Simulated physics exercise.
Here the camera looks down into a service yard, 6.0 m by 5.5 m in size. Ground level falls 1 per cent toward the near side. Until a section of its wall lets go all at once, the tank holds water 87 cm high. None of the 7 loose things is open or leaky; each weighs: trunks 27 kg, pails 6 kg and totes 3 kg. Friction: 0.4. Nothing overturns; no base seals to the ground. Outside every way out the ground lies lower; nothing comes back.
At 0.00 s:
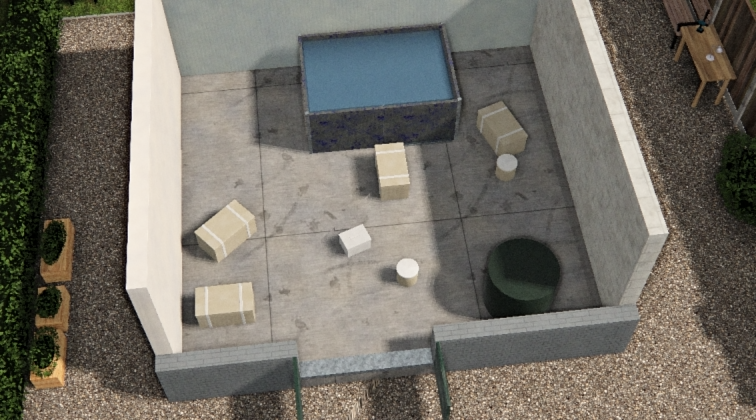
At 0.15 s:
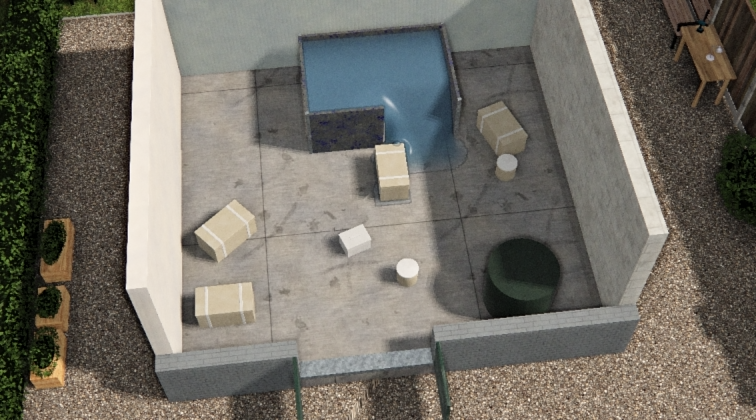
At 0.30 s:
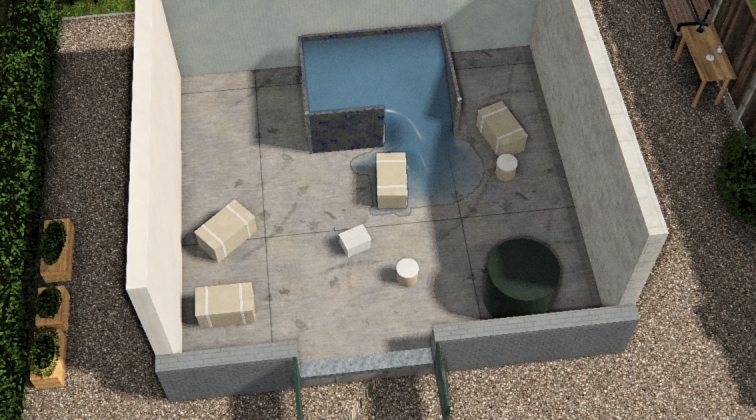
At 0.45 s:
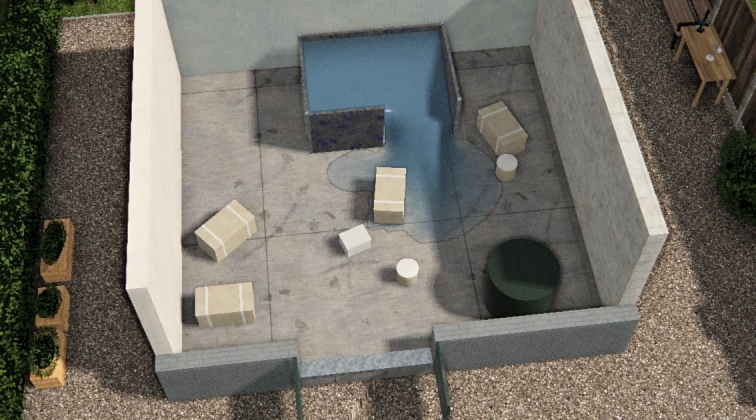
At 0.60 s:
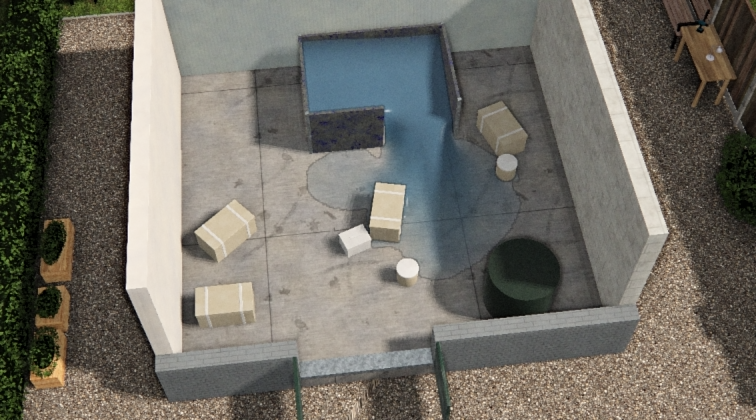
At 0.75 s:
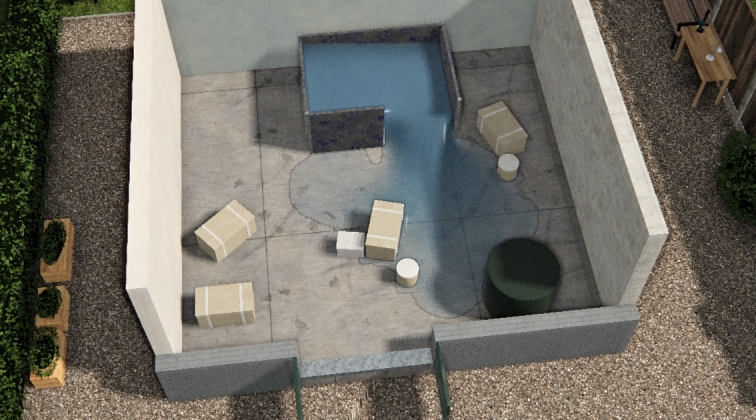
At first, water fills a dark-walled tank at the back of a walled yard scattered with pale boxes. Then part of the tank's front is open, and water spreads across the paving, pushing the middle trunk toward the near side until it is right beside a small white box, which has shifted slightly.
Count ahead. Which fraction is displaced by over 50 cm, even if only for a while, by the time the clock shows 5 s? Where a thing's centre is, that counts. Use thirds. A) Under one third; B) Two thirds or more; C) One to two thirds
Two thirds or more.
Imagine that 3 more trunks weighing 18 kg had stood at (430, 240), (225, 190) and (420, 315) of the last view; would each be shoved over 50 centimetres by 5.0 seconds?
In order: Beyond it, within it, beyond it.
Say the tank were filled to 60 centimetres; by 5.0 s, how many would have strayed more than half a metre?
In that case the number is 4.
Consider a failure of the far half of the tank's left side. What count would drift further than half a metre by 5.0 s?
4.
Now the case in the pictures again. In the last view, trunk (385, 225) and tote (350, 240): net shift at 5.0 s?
Taking them in order: Gone out and 200 cm.
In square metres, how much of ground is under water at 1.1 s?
Near 14 m2 in all.
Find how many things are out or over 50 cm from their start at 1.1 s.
At that time I count 1.
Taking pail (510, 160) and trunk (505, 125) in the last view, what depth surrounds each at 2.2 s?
First about 5 cm, second about 1 cm.
After 1.1 s 1 of 7 are over 50 cm from their spots; 0 afloat.
After 2.2 s 4 of 7 are over 50 cm from their spots; 1 afloat.
After 3.5 s 4 of 7 are over 50 cm from their spots; 1 afloat.
After 5.0 s 5 of 7 are over 50 cm from their spots, and 5 have been at some point; 3 afloat.
